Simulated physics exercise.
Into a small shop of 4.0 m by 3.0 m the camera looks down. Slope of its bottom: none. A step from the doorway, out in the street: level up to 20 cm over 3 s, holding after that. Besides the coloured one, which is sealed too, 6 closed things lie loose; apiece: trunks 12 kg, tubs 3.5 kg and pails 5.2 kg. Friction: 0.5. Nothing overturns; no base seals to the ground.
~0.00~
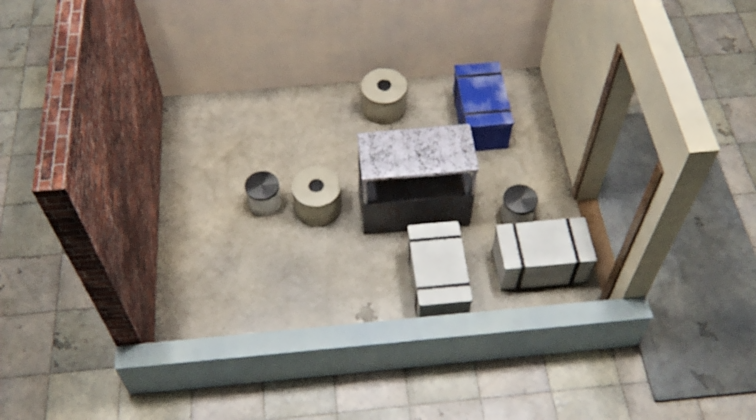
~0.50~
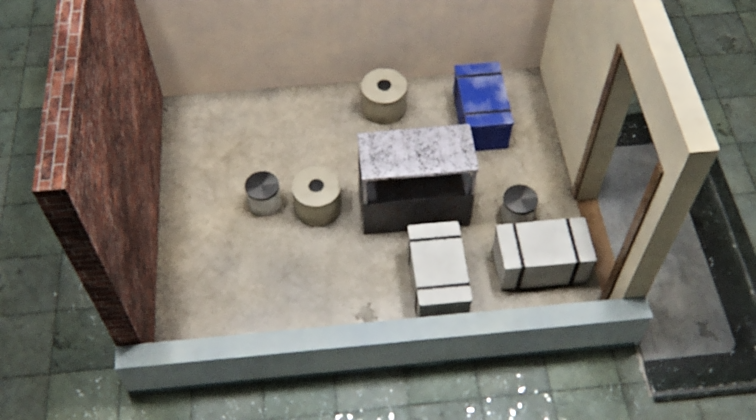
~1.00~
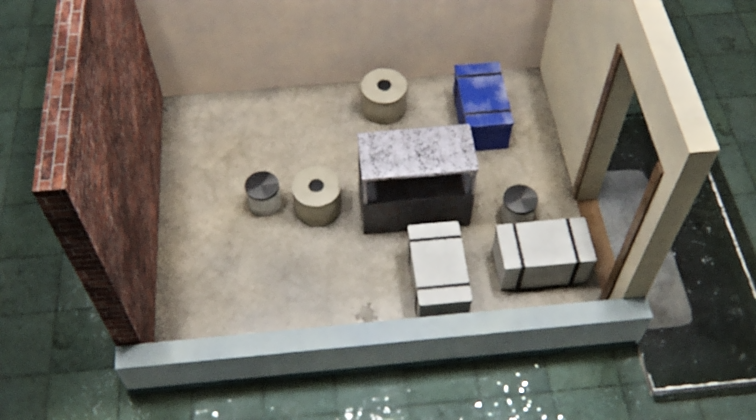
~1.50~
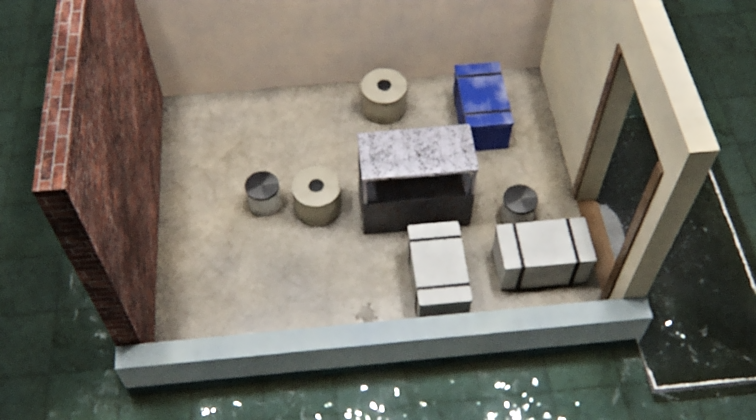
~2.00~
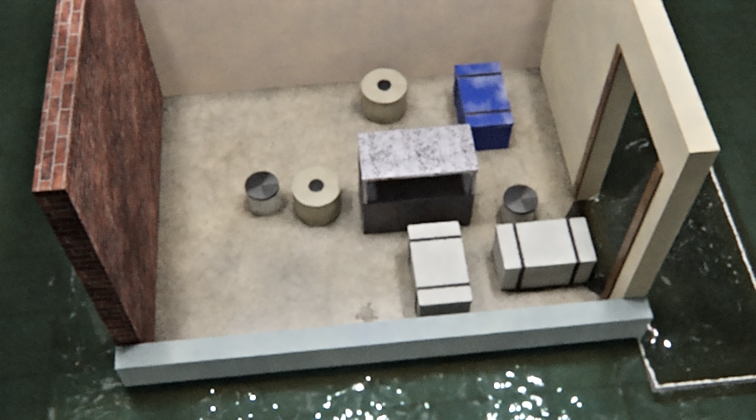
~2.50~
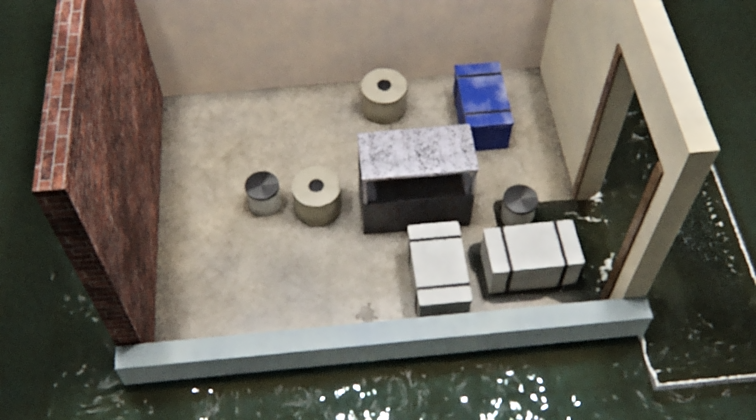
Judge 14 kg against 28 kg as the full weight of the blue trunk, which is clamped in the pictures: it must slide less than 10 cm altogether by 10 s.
Only the bigger ballast works.
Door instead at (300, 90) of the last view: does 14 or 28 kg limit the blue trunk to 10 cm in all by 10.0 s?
Answer: Only the upper mass works.
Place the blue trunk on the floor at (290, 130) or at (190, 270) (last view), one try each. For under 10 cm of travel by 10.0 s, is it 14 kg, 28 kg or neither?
Going in order: Neither weight works, neither weight works.
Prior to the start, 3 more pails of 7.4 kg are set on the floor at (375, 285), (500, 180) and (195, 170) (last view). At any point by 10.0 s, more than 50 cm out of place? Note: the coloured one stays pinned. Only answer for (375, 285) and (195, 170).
Note, in sequence: Exceeded, exceeded.
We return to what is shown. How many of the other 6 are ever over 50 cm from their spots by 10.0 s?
It works out to 6.
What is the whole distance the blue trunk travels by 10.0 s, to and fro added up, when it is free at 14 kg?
Around 40 centimetres in total.
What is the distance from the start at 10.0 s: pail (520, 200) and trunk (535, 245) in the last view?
Net displacement, in order: 120 cm; 250 cm.
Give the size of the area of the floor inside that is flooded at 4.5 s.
Roughly 6.0 m2.
After 3.5 s the blue trunk would be 0 cm from its start with 14 kg and 0 cm from its start with 28 kg; 1 cm of water round it then.
After 4.5 s the blue trunk would be 9 cm from its start with 14 kg and 0 cm from its start with 28 kg; 3 cm of water round it then.
After 7.0 s the blue trunk would be 23 cm from its start with 14 kg and 0 cm from its start with 28 kg; 4 cm of water round it then.
After 10.0 s the blue trunk would be 25 cm from its start with 14 kg and 0 cm from its start with 28 kg; 7 cm of water round it then.
